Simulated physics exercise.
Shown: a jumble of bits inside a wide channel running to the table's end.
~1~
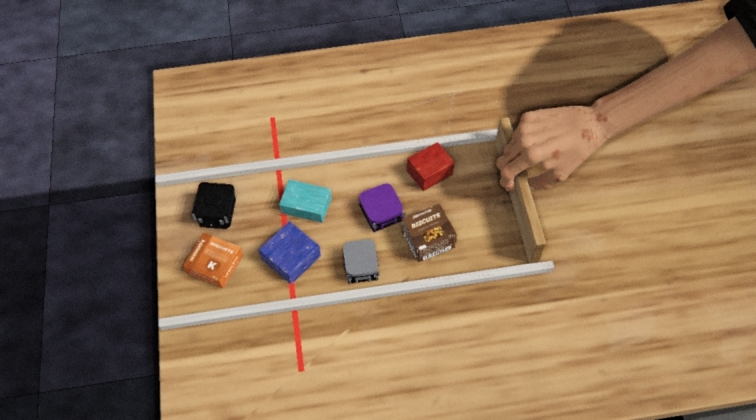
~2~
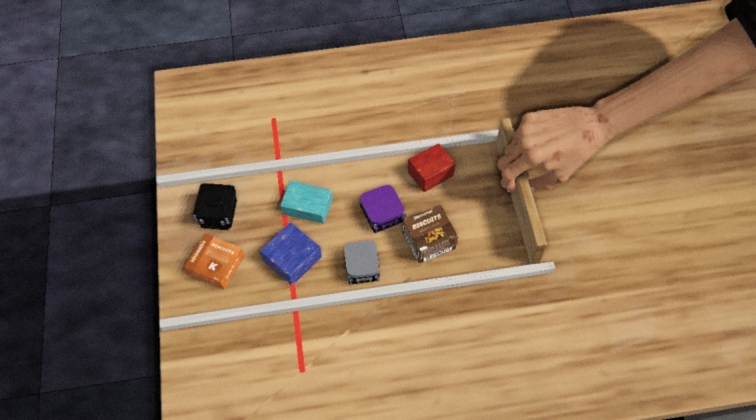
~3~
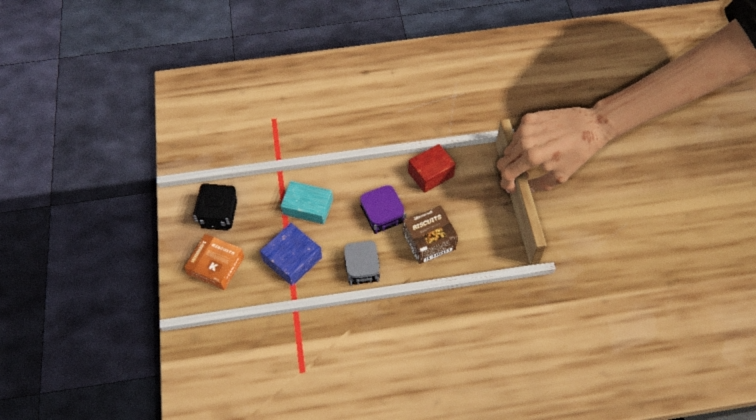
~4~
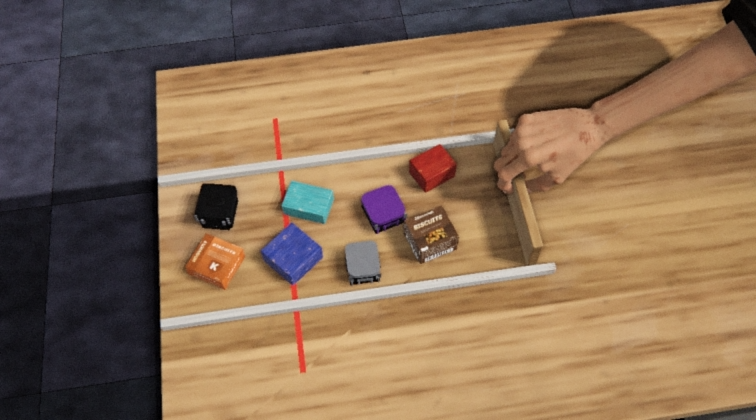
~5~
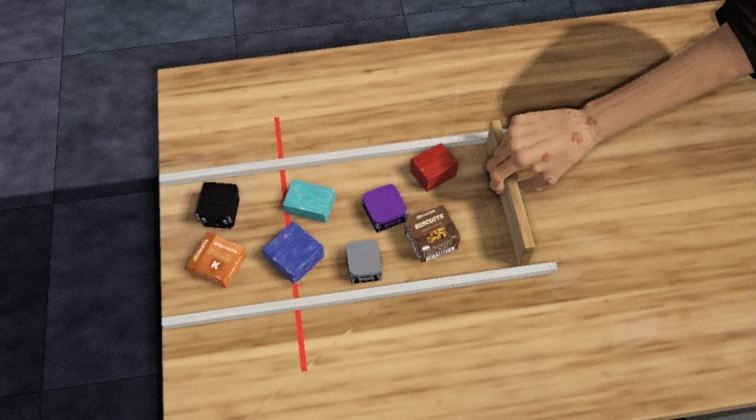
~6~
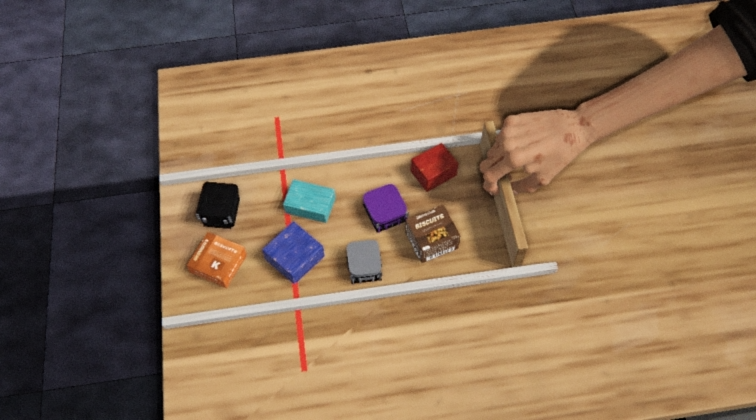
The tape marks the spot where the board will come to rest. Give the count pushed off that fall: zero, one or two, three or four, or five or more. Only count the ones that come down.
The pieces that drop number zero in all.
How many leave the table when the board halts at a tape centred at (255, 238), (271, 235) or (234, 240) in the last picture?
Counts per try: 2; 0; 2.
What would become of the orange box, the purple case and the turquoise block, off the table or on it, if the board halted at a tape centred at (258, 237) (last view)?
Orange box drops, purple case remains, turquoise block remains.
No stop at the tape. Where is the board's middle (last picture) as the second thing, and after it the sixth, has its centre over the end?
The middle is near (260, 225) first and near (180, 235) after.
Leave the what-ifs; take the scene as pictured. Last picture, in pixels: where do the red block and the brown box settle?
You'll find the red block at roughly (265, 182) and the brown box at roughly (270, 260).
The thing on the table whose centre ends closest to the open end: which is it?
Result - the orange box.
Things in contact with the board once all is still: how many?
Looks like 3 of them, all told.
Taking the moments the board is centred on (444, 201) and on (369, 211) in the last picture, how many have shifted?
At the first point the count is 2, at the second it's 6.
Soon after, none off yet; orange box at rest near (217, 260); black case at rest near (219, 206); blue block at rest near (294, 253).
Then, none off yet; orange box at rest near (217, 260); black case at rest near (219, 206); blue block moved a little near (277, 246).
At rest, the number that fall off is zero.
